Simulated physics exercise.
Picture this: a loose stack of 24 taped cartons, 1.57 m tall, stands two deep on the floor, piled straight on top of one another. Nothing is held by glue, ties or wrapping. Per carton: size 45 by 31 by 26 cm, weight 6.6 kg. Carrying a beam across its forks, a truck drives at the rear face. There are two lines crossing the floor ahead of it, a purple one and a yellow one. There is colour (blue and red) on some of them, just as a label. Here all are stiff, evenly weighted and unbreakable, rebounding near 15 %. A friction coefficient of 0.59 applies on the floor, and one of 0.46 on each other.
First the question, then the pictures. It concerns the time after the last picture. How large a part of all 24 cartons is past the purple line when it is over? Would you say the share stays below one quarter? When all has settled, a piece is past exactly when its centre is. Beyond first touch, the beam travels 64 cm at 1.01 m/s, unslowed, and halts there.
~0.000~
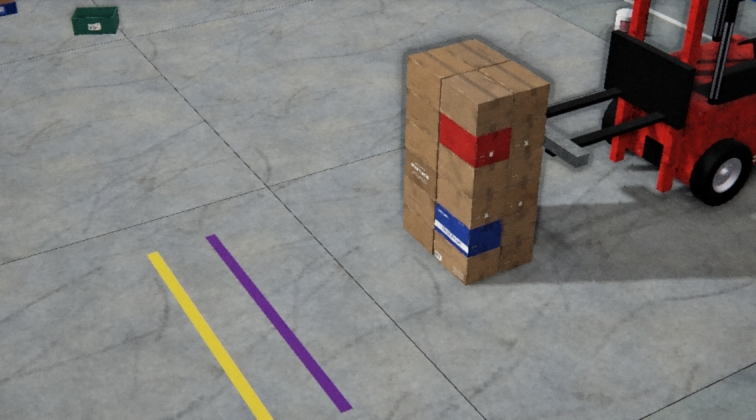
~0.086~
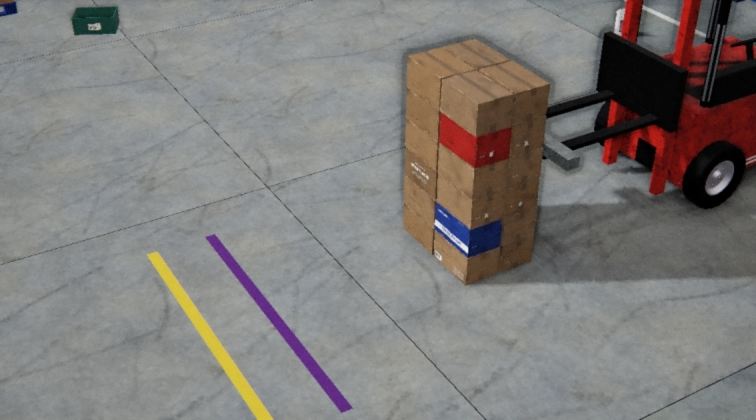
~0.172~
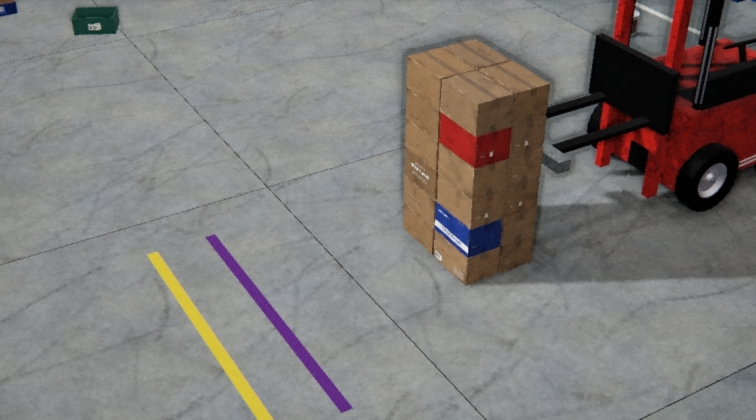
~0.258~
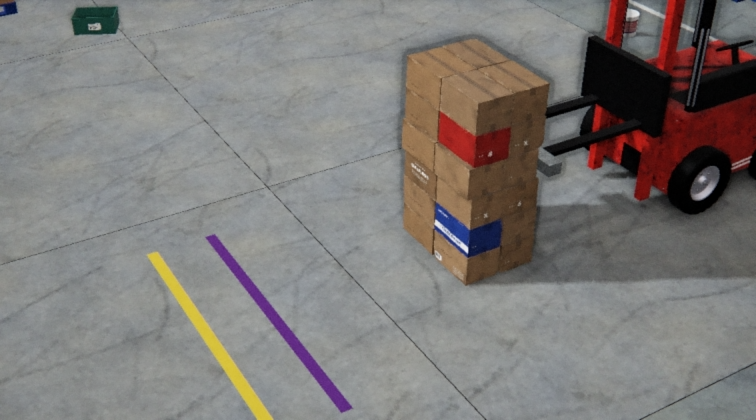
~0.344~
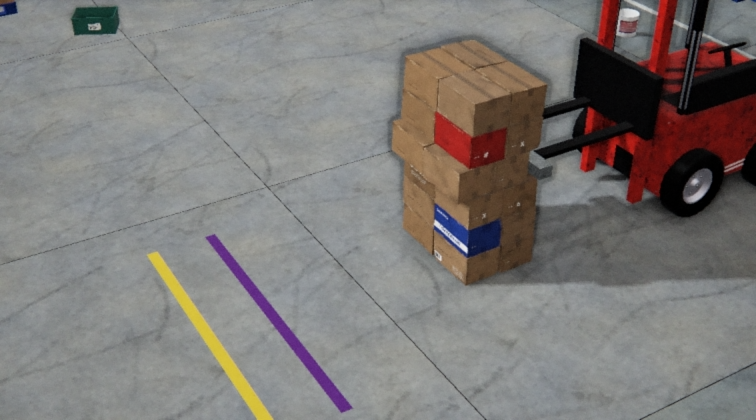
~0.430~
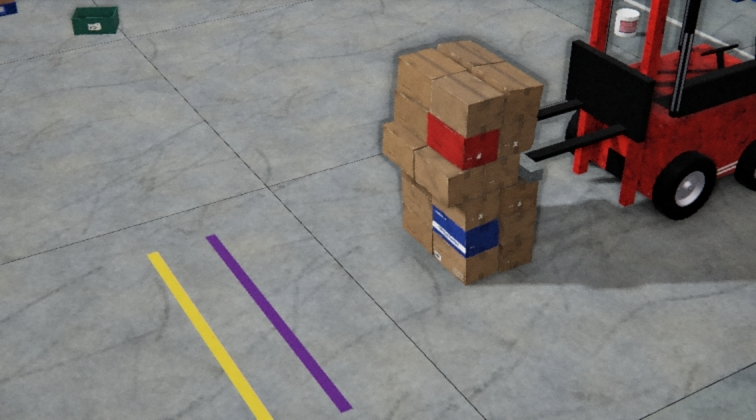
Yes - quarter not reached.
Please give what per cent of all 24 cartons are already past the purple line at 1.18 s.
By then 0 %.
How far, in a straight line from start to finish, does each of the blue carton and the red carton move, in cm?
Blue 60, red 180.
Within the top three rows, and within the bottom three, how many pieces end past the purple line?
That's 3 up top and 0 at the bottom.
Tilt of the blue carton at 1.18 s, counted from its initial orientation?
It's at some 70 degrees.
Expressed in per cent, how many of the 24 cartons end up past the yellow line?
Around 0 %.
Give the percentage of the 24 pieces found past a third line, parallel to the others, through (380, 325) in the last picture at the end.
Around 30 per cent of them.
After 0.74 s, none of the 24 cartons past the purple line, 18 disturbed; blue carton leaning 24°; red carton leaning 12°.
After 1.18 s, none of the 24 cartons past the purple line, 18 disturbed; red carton on its side; blue carton leaning 73°, 18 cm lower.
At rest (2.4 s), 3 of the 24 cartons past the purple line; red carton on its side; blue carton on its side. That is 12 per cent. As the last picture would show them, middles, red carton near (298, 316), blue carton near (406, 272).
